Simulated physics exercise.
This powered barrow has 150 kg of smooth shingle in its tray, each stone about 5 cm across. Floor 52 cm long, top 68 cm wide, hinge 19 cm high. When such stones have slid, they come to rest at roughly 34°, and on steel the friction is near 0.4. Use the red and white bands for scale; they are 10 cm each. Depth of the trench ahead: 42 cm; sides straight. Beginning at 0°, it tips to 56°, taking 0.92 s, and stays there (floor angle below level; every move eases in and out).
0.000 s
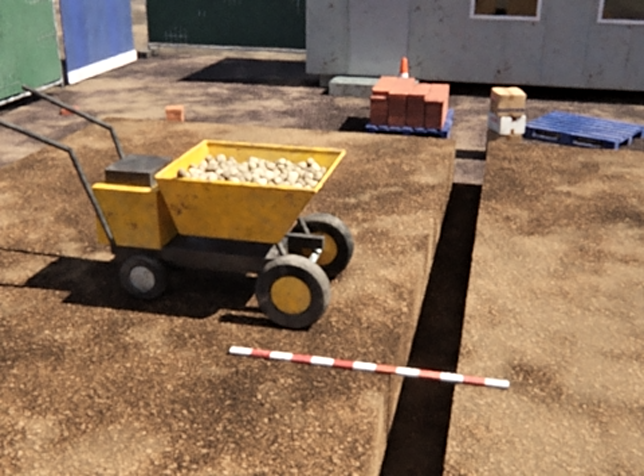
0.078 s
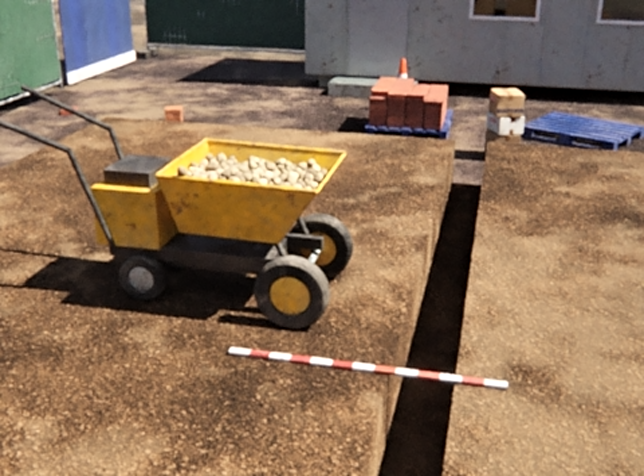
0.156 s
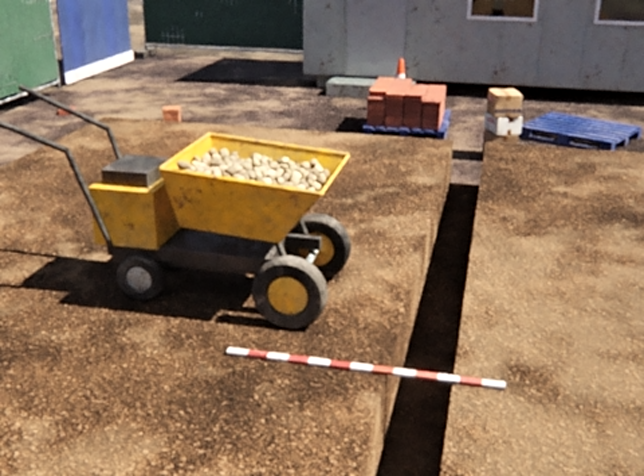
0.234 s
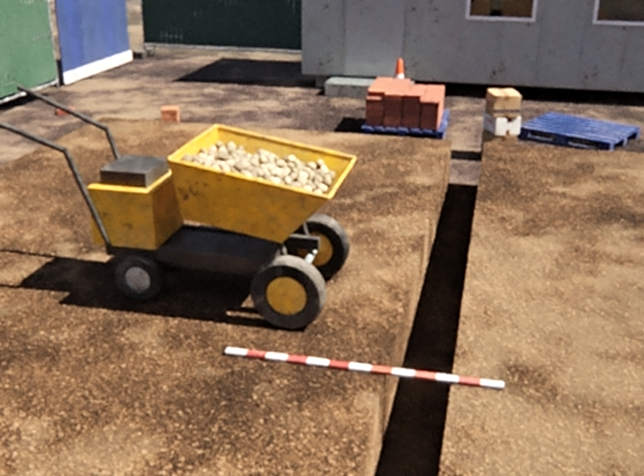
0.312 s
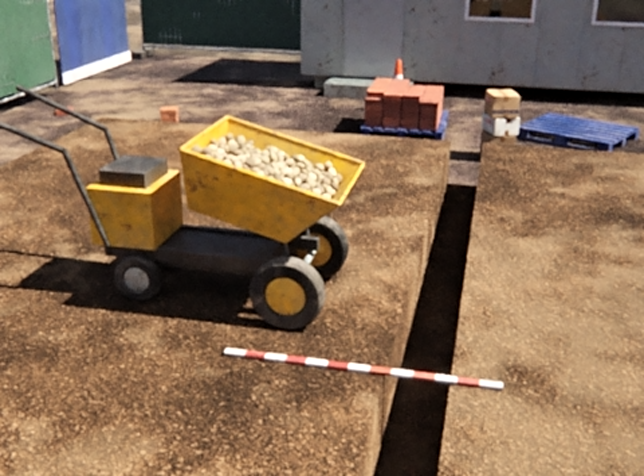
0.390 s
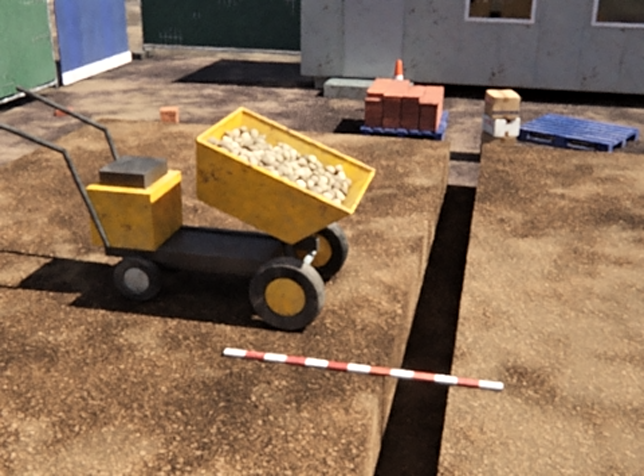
A yellow tray of pale stones tilts toward the right on a parked barrow.
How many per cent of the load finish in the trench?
About 42 per cent.
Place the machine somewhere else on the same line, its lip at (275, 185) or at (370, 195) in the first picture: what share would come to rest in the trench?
Estimates: 45 % then 10 %.
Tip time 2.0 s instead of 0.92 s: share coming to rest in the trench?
Close to 55 percent, then.
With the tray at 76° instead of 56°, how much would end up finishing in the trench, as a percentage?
Around 60 per cent would finish in the trench.
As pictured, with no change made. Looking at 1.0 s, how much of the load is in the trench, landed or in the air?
By that moment, roughly 10 per cent of the load.
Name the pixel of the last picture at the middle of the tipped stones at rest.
Look at roughly (437, 373).
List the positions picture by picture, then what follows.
In the first picture, the tray is at 0°, its lip at (315, 191); the top of the load is at (239, 166).
In the second picture, the tray is at 1°, its lip at (317, 192); the top of the load is at (229, 165); the stones move at 0.3 m/s on average.
The third picture shows lip at (321, 194), floor tilted 4°, highest stones at (218, 159); the stones move at 0.5 m/s on average.
In the fourth picture, the tray is at 9°, its lip at (329, 198); the top of the load is at (218, 152); the stones move at 0.6 m/s on average.
In the fifth picture, the tray is at 15°, its lip at (339, 204); the top of the load is at (227, 144); the stones move at 0.8 m/s on average.
In the sixth picture, the tray is at 22°, its lip at (351, 213); the top of the load is at (238, 136); the stones move at 0.8 m/s on average.
After 0.7 s the floor is at 47°; 100 % in the tray; the foremost stones are at (377, 224).
After 1.0 s the floor is at 56°; 88 % in the tray, 1 % short of the trench, 12 % in the trench; the foremost stones are at (454, 305).
After 1.4 s the floor is at 56°; 60 % in the tray, 24 % in the trench, 16 % past the trench; the foremost stones are at (548, 322).
After 3.3 s the floor is at 56°; 41 % in the tray, 42 % in the trench, 17 % past the trench; the foremost stones are past the picture's edge.
